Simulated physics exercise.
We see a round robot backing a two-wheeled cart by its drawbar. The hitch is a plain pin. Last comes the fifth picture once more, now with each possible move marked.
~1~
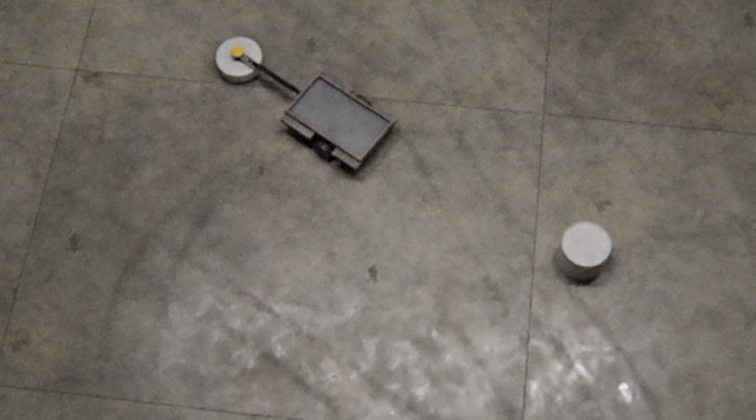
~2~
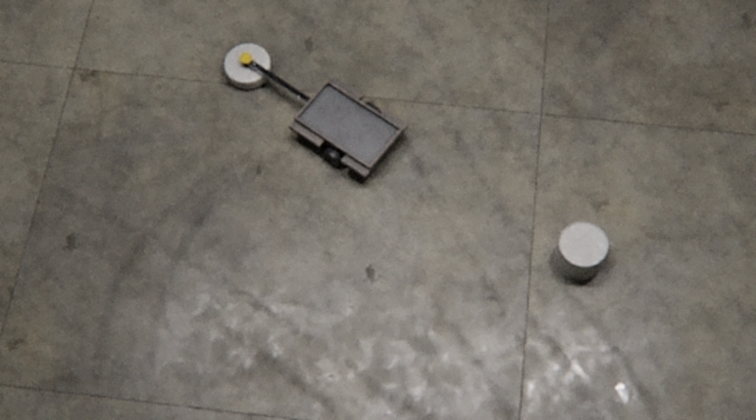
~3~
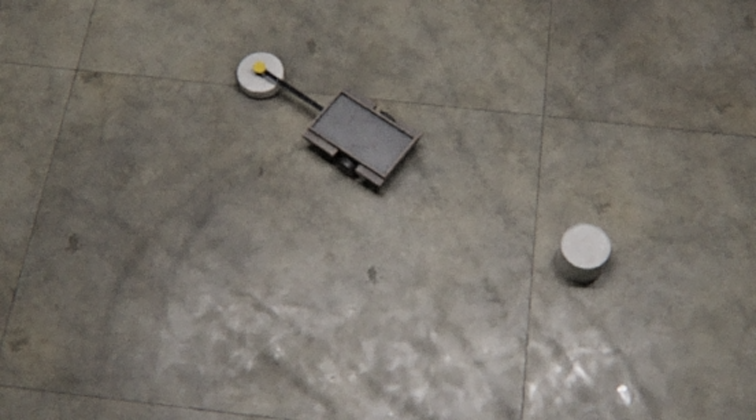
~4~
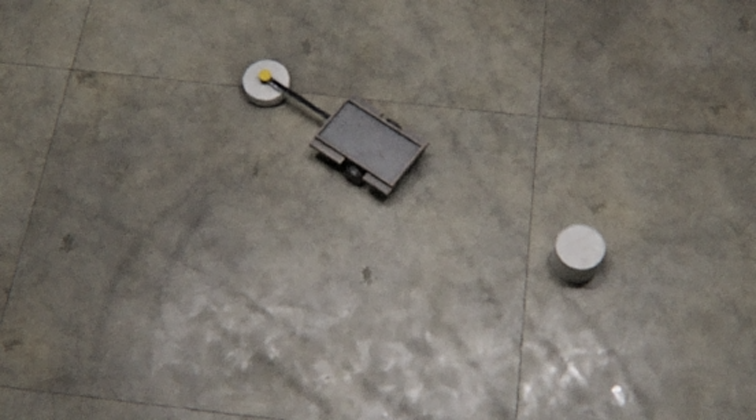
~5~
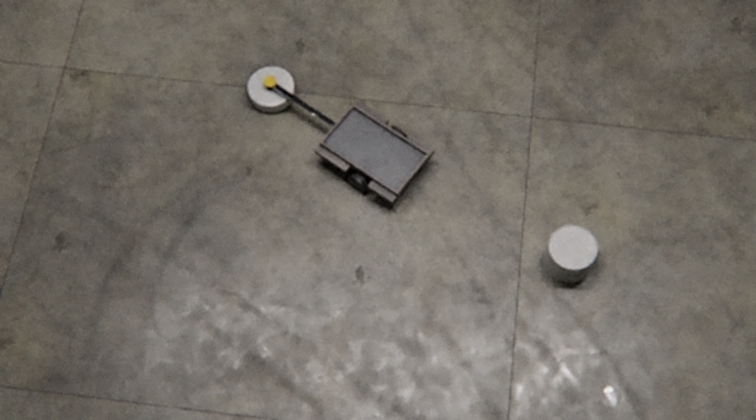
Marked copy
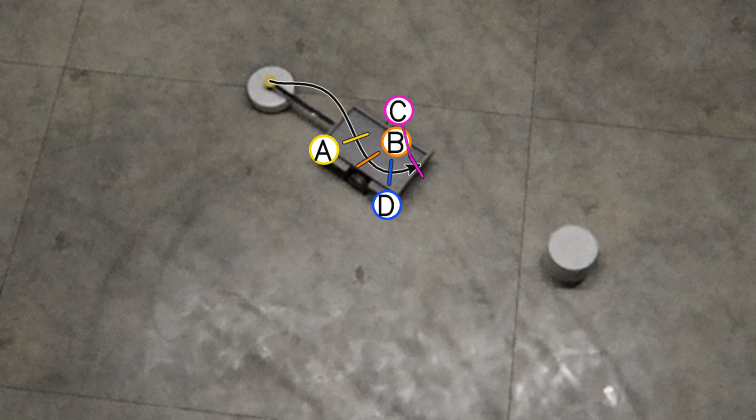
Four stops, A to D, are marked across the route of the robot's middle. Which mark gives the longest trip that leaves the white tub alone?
At B, and not beyond.
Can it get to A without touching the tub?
Yes.
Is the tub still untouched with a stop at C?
For that mark, no.
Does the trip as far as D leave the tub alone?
No.
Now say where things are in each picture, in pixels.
Grey cart (339, 118); white tub (581, 258); robot (239, 58), in the first frame.
Robot (248, 65); grey cart (348, 125); white tub (578, 258), in the second frame.
Robot (261, 74); grey cart (363, 134); white tub (580, 260), in the third frame.
Robot (266, 81); grey cart (369, 142); white tub (575, 261), in the fourth frame.
Robot (271, 88); grey cart (375, 150); white tub (568, 261), in the fifth frame.
On the marked copy, A at (356, 138); B at (368, 160); C at (416, 166); D at (390, 172); the route from (270, 81) via (350, 126) to (419, 165).
Following B. Soon after the start, robot (322, 95), cart (409, 176).
Later, robot (350, 130), cart (443, 211).
In the end, robot (368, 166), cart (476, 238); nothing has been touched.
As for the rest, A is safe but short; C is too far, the tub has been hit; D is too far, the tub has been hit.
